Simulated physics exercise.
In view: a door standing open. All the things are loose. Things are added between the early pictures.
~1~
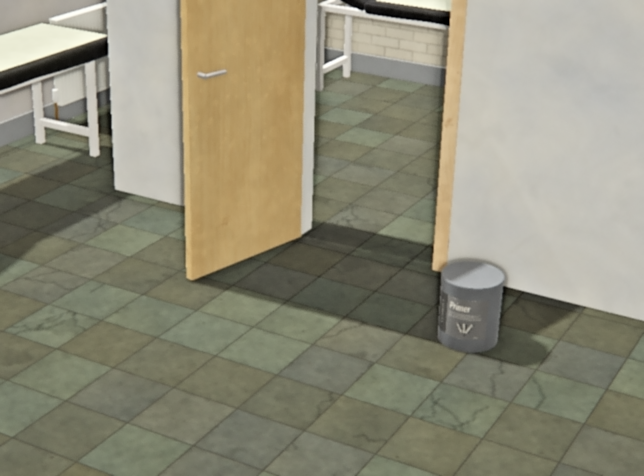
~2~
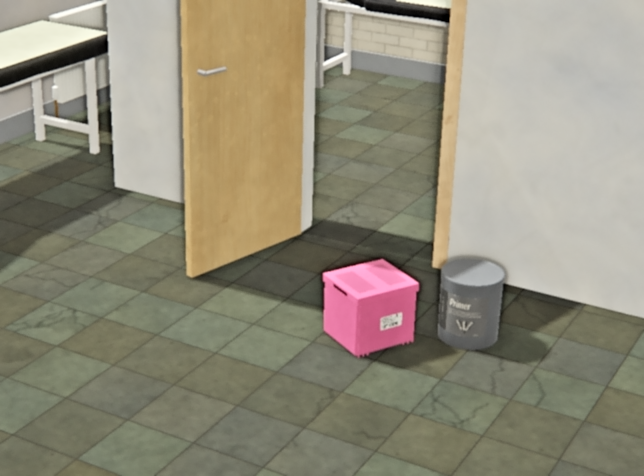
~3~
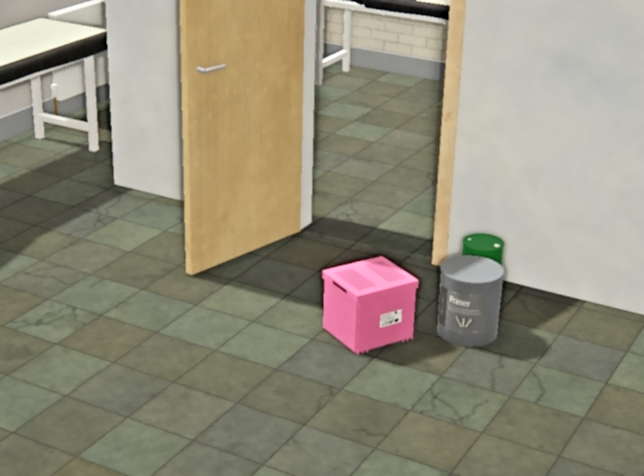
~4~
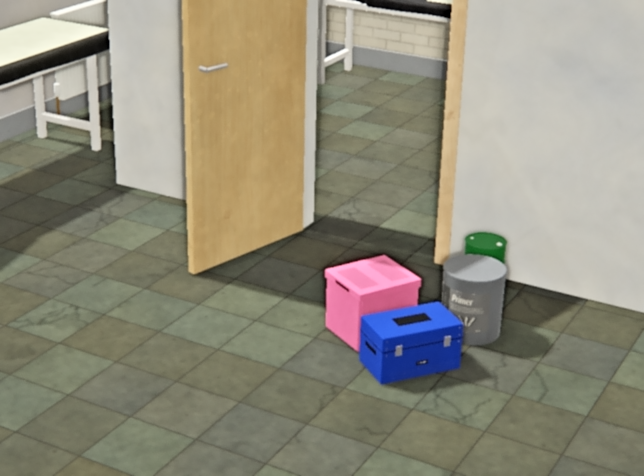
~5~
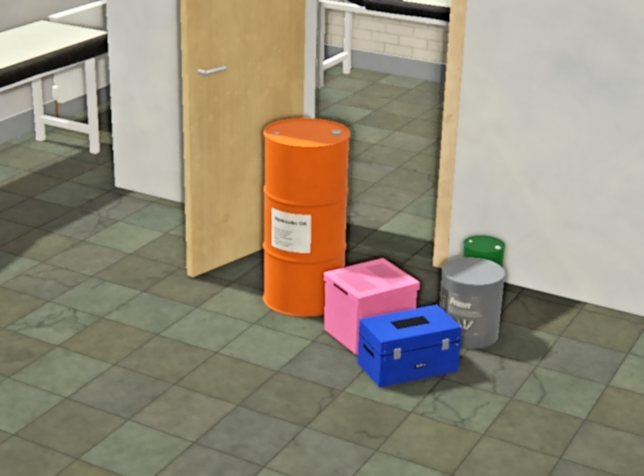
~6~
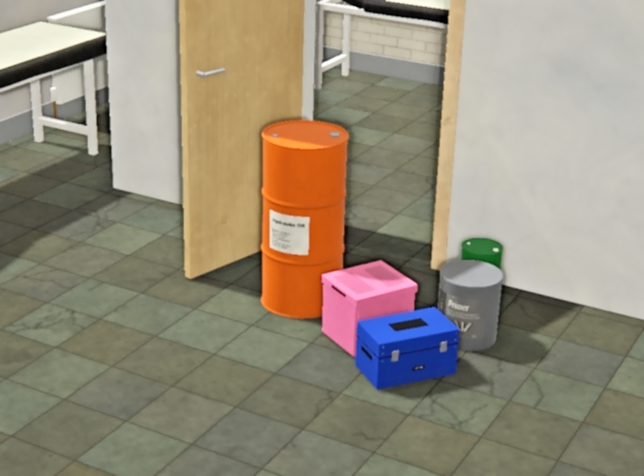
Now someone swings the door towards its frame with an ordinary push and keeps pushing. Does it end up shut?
It jams.
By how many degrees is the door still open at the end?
Some 75° open.
Then, 0.60 s past the last view, door 84° open.
Then, 2.20 s past the last view, door 75° open.
Finally, door 75° open; all 5 still in place. Final places as the last picture's camera would see them, orange drum near (304, 219).
